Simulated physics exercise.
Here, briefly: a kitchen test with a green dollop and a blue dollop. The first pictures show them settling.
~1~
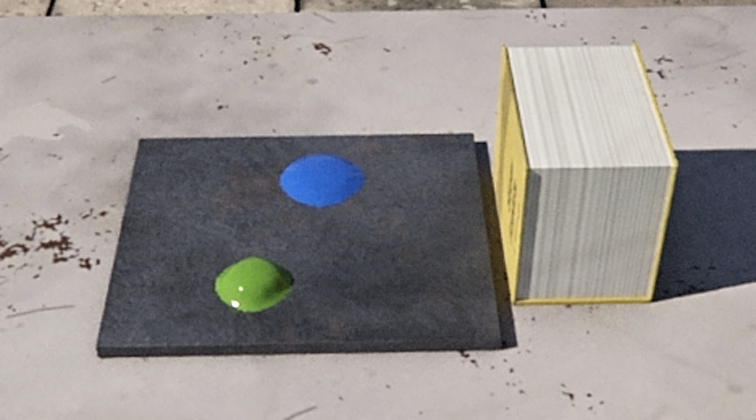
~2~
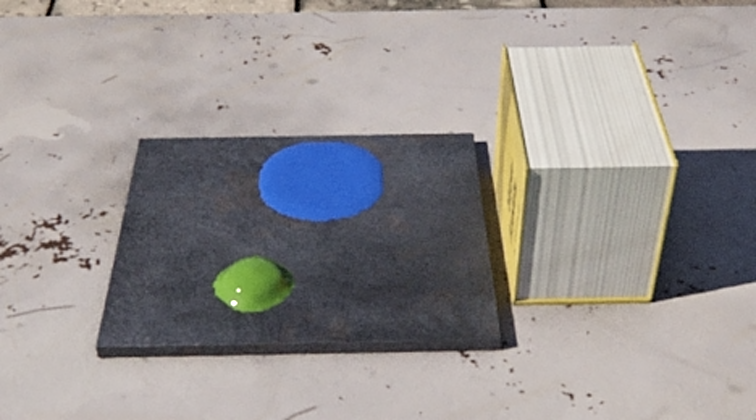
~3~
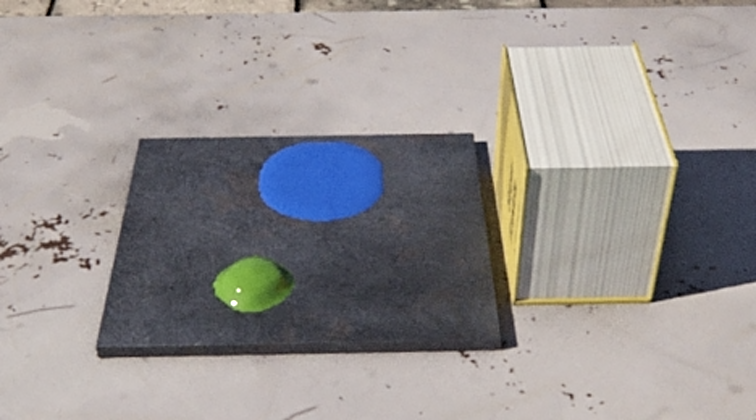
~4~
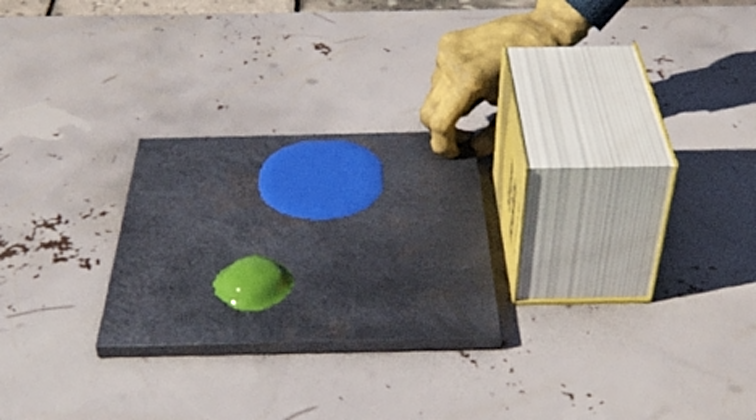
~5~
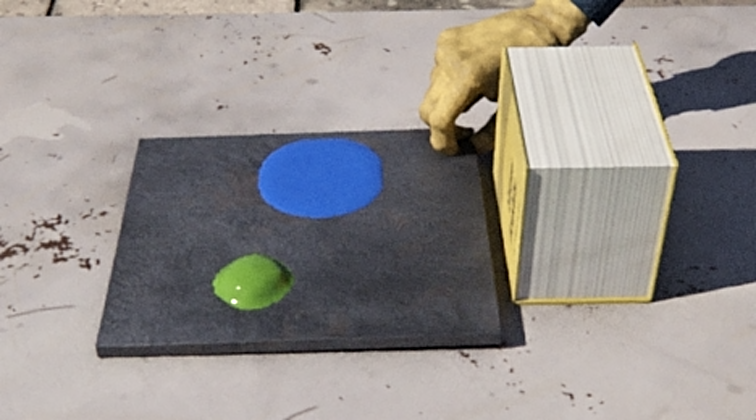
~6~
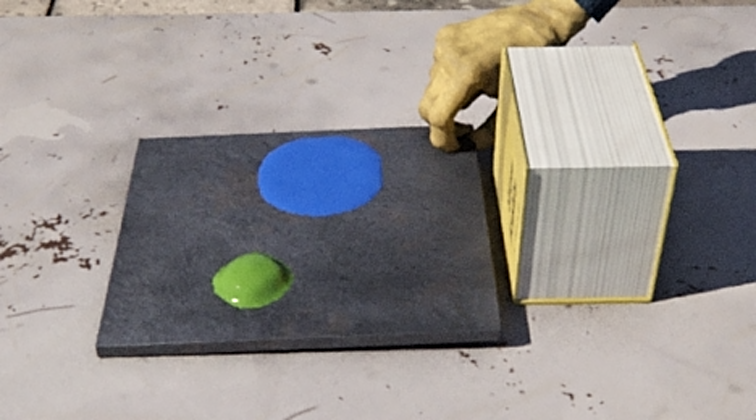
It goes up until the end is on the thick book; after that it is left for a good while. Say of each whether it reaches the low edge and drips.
Note - green dollop: It does not leave; blue dollop: It leaves the surface.
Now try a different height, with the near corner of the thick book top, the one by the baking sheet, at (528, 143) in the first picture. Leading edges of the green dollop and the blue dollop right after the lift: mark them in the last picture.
Tips, last view: First (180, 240), second (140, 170).
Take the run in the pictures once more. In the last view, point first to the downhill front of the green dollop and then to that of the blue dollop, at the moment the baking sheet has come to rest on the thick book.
Roughly (189, 244) and roughly (152, 167), in the order you asked.
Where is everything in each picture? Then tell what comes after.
The baking sheet lies flat; green dollop (253, 276) a mound; blue dollop (322, 176) a low mound; thick book (592, 238), in the first picture.
They settle; green dollop (253, 276) a mound; blue dollop (322, 179) spread thin, in the second picture.
At rest; green dollop (253, 276) a mound; blue dollop (322, 179) spread thin, in the third picture.
A hand takes the end; green dollop (253, 275) a mound; blue dollop (322, 177) spread thin, in the fourth picture.
The end is rising; green dollop (253, 274) a mound; blue dollop (322, 175) spread thin, in the fifth picture.
The baking sheet slopes by about 2°; green dollop (253, 273) a mound; blue dollop (321, 173) spread thin; thick book (592, 238), in the sixth picture.
Next, slope about 30°; the green dollop has not moved; the blue dollop has crept down a long way.
After that, the green dollop has not moved; the blue dollop is dripping off the low end.
Finally, slope about 30°; the green dollop has not moved; the blue dollop is dripping off the low end.
